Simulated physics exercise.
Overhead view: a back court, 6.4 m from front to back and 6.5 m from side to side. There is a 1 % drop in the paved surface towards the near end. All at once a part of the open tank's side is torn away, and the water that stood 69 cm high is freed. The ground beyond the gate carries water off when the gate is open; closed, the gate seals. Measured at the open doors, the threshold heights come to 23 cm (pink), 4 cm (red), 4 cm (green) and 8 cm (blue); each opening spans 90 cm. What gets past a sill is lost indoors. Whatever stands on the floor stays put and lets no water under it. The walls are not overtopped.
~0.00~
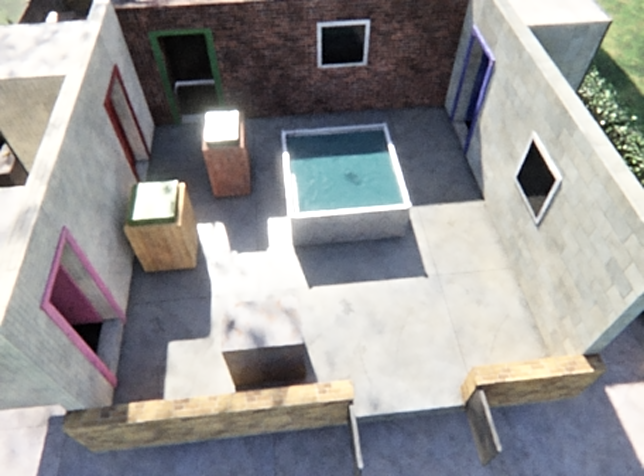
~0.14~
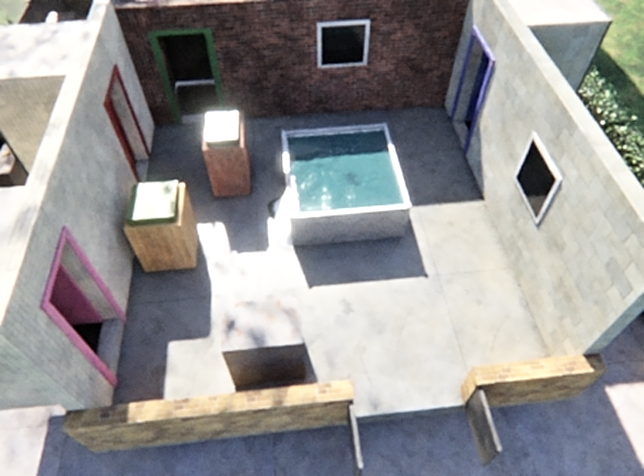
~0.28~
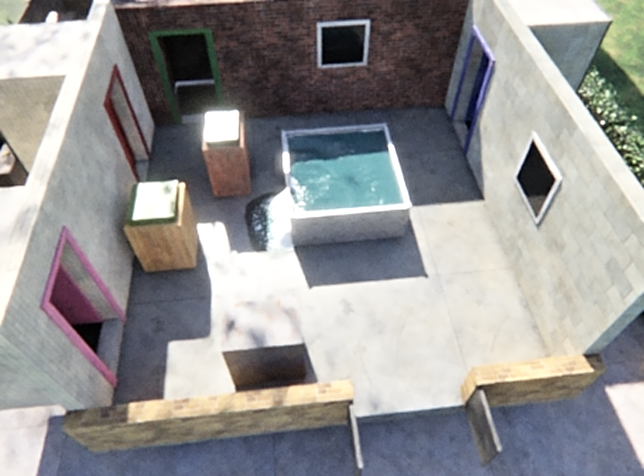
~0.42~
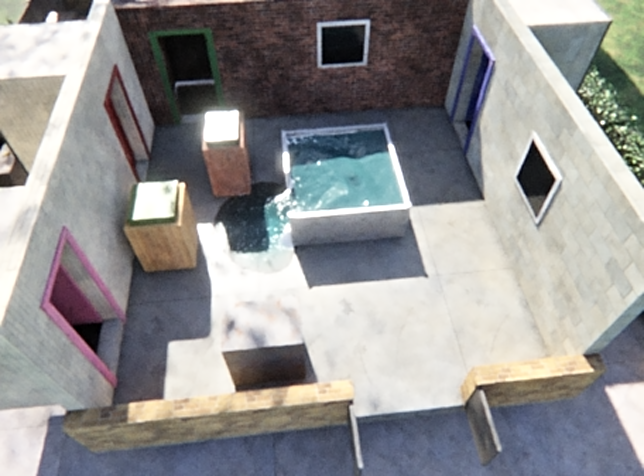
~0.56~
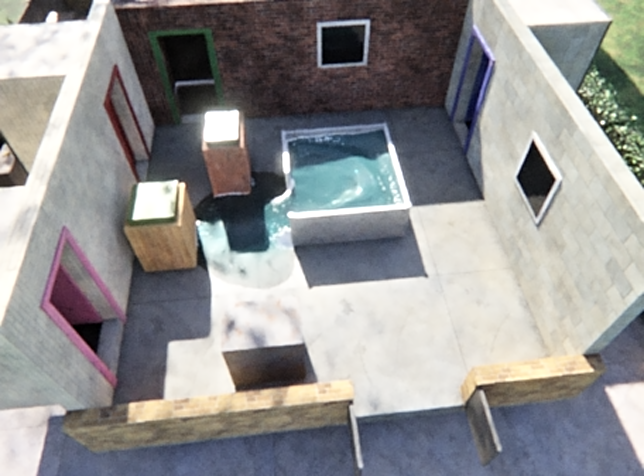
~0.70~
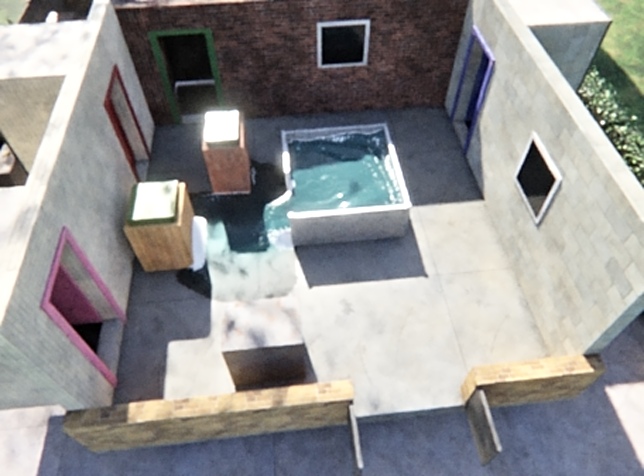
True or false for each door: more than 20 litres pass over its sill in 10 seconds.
Per door: The pink door: False; the red door: True; the green door: True; the blue door: False.
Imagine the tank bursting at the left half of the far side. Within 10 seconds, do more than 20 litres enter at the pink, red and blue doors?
Result: Pink limit not passed, red limit passed, blue limit passed.
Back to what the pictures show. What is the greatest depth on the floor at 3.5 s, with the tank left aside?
Up to some 28 cm.
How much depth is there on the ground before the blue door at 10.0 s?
About 6.0 cm.
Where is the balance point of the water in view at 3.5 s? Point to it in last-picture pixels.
Near (263, 237).
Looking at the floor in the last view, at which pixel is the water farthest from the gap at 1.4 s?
I'd put it near pixel (120, 353) of the last picture.
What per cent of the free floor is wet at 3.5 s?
40 %.
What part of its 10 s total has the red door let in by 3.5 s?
Roughly 55%.
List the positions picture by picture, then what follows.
The first frame shows the open tank at (342, 170) is whole and still, 69 cm deep.
In the second frame, water pours out at (292, 213) and has run 0.6 m, to (291, 248); typically 10 cm deep outside, 69 cm at the open tank's back.
In the third frame, water pours out at (292, 214) and has run 0.9 m, to (252, 205); typically 11 cm deep outside, 69 cm at the open tank's back.
In the fourth frame, water pours out at (292, 214) and has run 1.4 m, to (219, 220); typically 8 cm deep outside, 69 cm at the open tank's back.
In the fifth frame, the front is at a hidden place, 1.9 m from the gap at (292, 214); 3.3 m2 of floor is under water; 67 cm left at the back of the open tank.
In the sixth frame, water pours out at (292, 214) and has run 2.4 m, to a hidden place; typically 6 cm deep outside, 58 cm at the open tank's back.
After 1.4 s water covers 25 % of the floor and is deepest (42 cm) near (209, 242); pink door 6 cm at the sill, 0 L in, red door 8 cm at the sill, 0 L in, green door not reached, blue door not reached.
After 2.2 s water covers 30 % of the floor and is deepest (42 cm) near (109, 426); pink door 19 cm at the sill, 0 L in, red door 16 cm at the sill, 32 L in, green door not reached, blue door not reached.
After 3.5 s water covers 40 % of the floor and is deepest (28 cm) near (228, 376); pink door 23 cm at the sill, 1 L in, red door 12 cm at the sill, 100 L in, green door 9 cm at the sill, 8 L in, blue door not reached.
After 6.0 s water covers 80 % of the floor and is deepest (20 cm) near (123, 425); pink door 18 cm at the sill, 2 L in, red door 8 cm at the sill, 150 L in, green door 9 cm at the sill, 51 L in, blue door not reached.
After 10.0 s water covers 95 % of the floor and is deepest (11 cm) near (218, 284); pink door 10 cm at the sill, 2 L in, red door 7 cm at the sill, 181 L in, green door 6 cm at the sill, 77 L in, blue door 6 cm at the sill, 0 L in.
